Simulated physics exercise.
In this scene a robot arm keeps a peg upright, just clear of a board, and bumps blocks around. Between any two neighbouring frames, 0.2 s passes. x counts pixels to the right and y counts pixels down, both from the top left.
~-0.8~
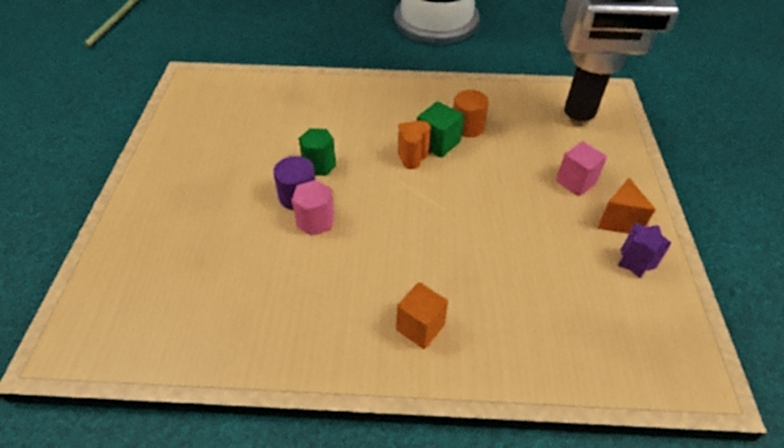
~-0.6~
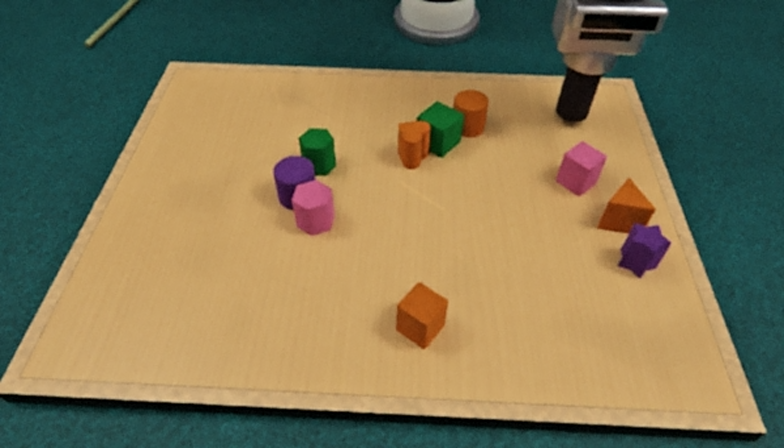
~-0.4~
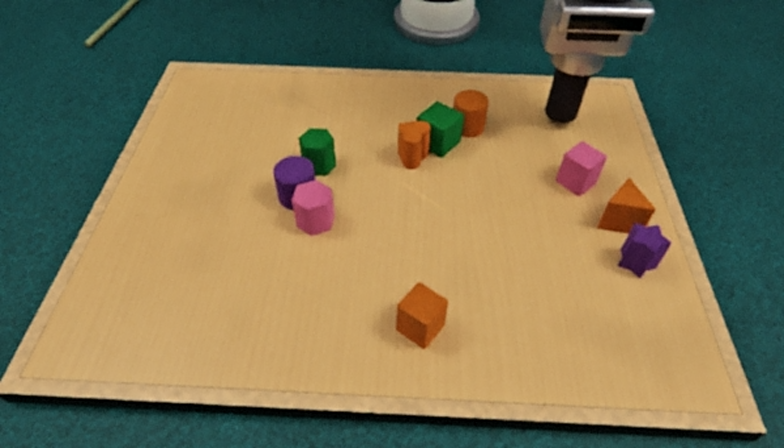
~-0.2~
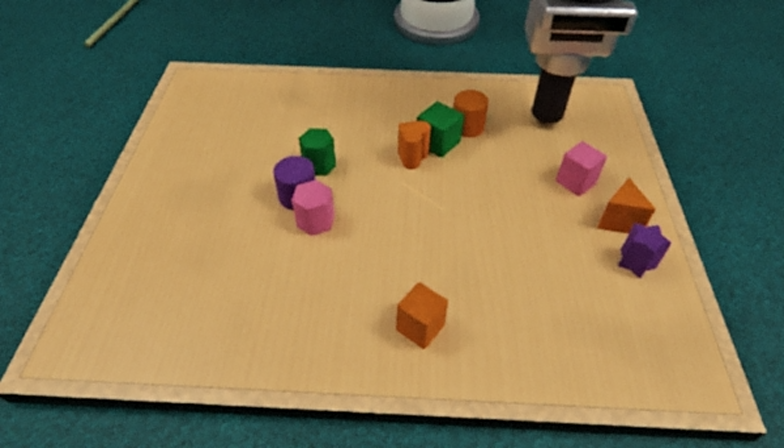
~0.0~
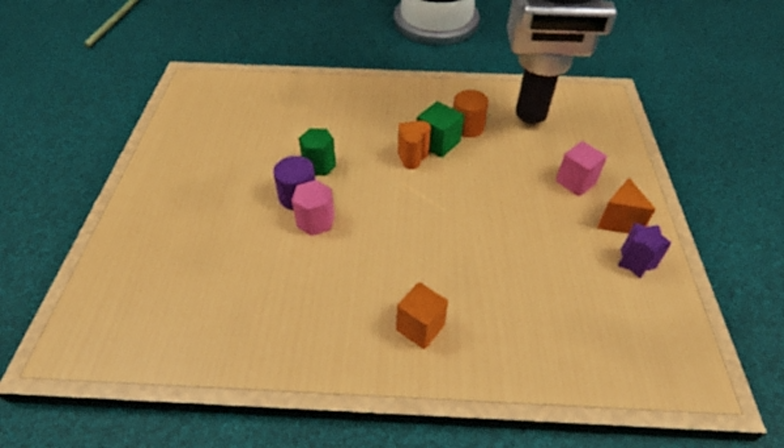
A pale wooden board lies on a dark green surface, seen from above at an angle by a still camera. Orange, green, purple and pink blocks are scattered across it, with a lone orange cube near the front and a purple star at the right. At the upper right, a grey machine with a black peg slides steadily left along the far edge, touching no blocks, which all stay still.
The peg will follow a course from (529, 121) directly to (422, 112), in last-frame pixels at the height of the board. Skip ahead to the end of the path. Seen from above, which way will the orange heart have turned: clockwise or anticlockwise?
The answer is clockwise.
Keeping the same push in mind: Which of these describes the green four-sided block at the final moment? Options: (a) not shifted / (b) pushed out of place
b - pushed out of place.
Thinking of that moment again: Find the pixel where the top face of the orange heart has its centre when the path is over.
It comes to (398, 146).
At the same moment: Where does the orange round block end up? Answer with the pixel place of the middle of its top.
For the centre of its top, I'd go with (415, 104).
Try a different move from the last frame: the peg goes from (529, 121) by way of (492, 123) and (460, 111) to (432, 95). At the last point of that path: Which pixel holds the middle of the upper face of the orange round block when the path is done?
I'd place it at (438, 96), taking the centre of its top.
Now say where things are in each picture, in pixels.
Tip of the peg (580, 111), middles of tops, orange heart (414, 130), green four-sided block (441, 115), orange round block (472, 99), in the first frame.
Peg (572, 112), nothing pushed, in the second frame.
Peg (561, 113), nothing pushed, in the third frame.
Peg (547, 113), nothing pushed, in the fourth frame.
Peg (531, 113), orange heart (414, 130), green four-sided block (441, 115), orange round block (472, 99), in the fifth frame.
What follows on the original path. One third of the way, peg (495, 110); orange round block (469, 100).
Two thirds of the way, peg (459, 107); orange heart (401, 140); green four-sided block (427, 124); orange round block (440, 103).
At the end, peg (423, 104); orange heart (398, 146), turned 25° clockwise; green four-sided block (423, 128), turned 30° anticlockwise; orange round block (415, 104).
